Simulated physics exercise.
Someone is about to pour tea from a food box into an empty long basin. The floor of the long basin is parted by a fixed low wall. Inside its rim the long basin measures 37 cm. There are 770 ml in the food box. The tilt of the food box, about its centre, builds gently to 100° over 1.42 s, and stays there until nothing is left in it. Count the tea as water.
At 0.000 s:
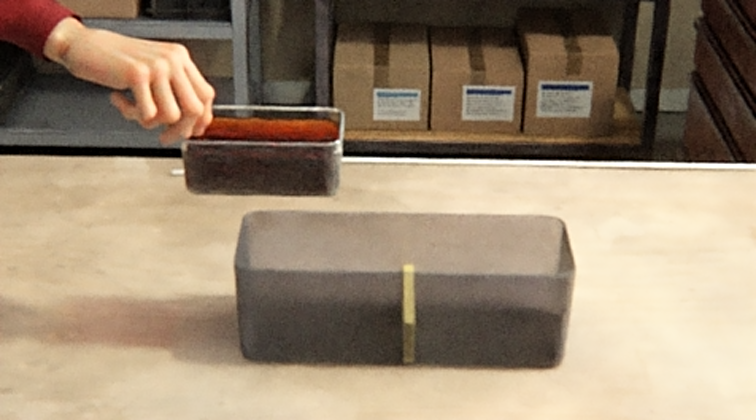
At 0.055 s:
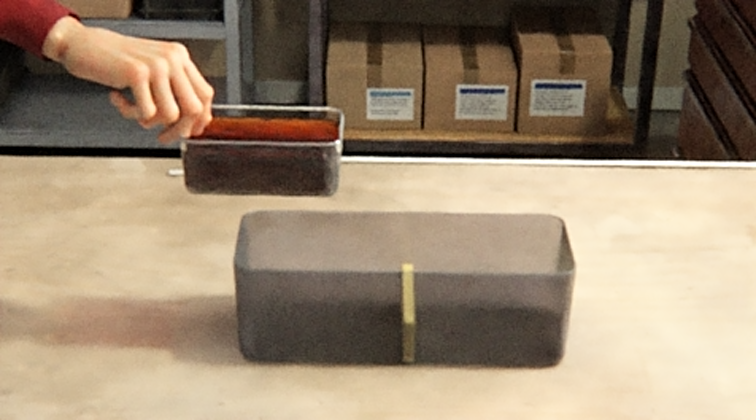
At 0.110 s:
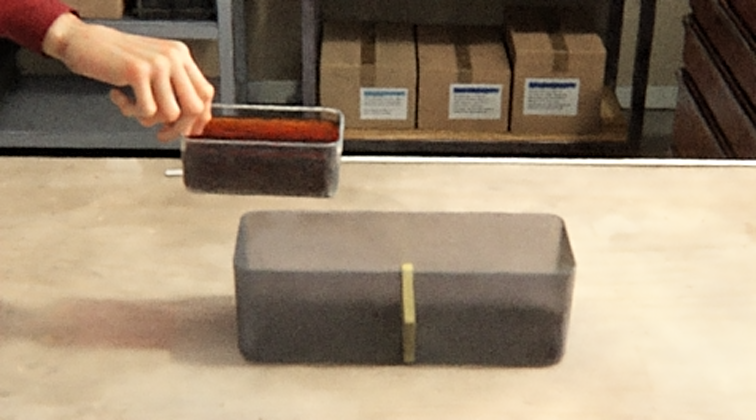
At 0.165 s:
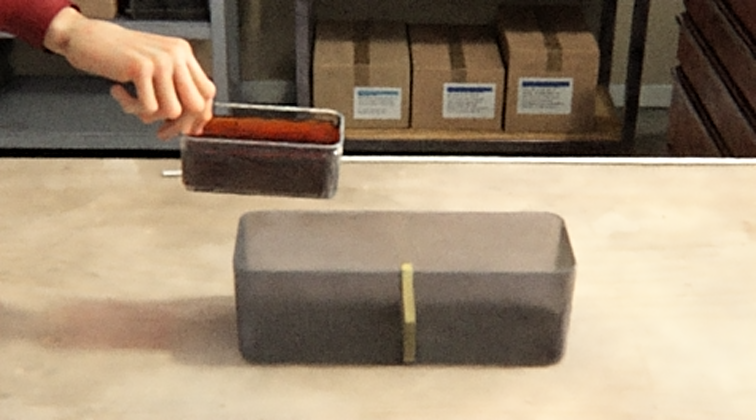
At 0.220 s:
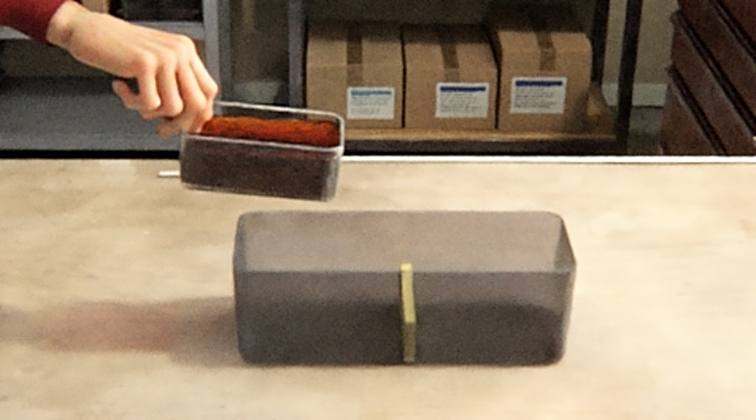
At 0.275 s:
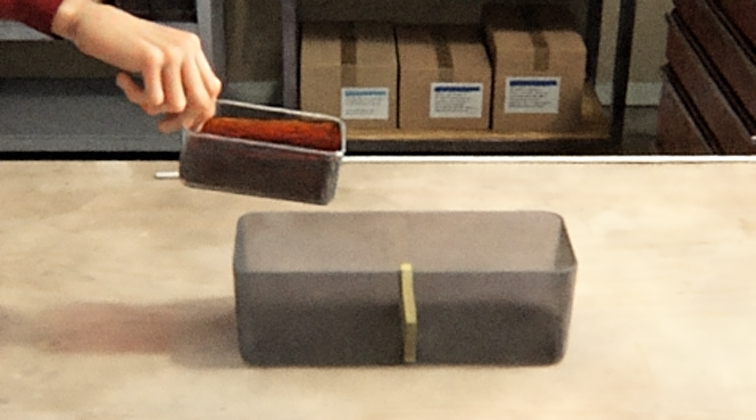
A hand slowly tilts a small box of reddish-brown tea rightward above an empty long basin.
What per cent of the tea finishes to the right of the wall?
Roughly 42 per cent is past the wall.
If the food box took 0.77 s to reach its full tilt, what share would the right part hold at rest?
Then about 20 per cent.
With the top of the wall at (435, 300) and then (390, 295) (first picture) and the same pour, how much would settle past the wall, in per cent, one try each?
First 5, then 60 per cent.
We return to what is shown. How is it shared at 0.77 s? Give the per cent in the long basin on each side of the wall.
Some 12 per cent left and 16 right.
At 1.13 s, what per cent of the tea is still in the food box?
Near 8 in a hundred.
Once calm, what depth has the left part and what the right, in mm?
Some 18 mm on the left and 14 mm on the right.
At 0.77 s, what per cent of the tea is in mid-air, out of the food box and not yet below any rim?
Near 32 in a hundred.
Then, 0.77 s in, the tilt is 56° and 41 per cent is still to pour, 12 is left of the wall and 15 right of it.
Then, 1.13 s in, the tilt is 90° and 8 per cent is still to pour, 43 is left of the wall and 42 right of it.
Then, 1.51 s in, the tilt is 100° and 1 per cent is still to pour, 52 is left of the wall and 42 right of it.
Then, 1.92 s in, the tilt is 100° and 0 per cent is still to pour, 54 is left of the wall and 42 right of it.
Finally, 54 per cent lies left of the wall, 42 right of it and 4 outside.
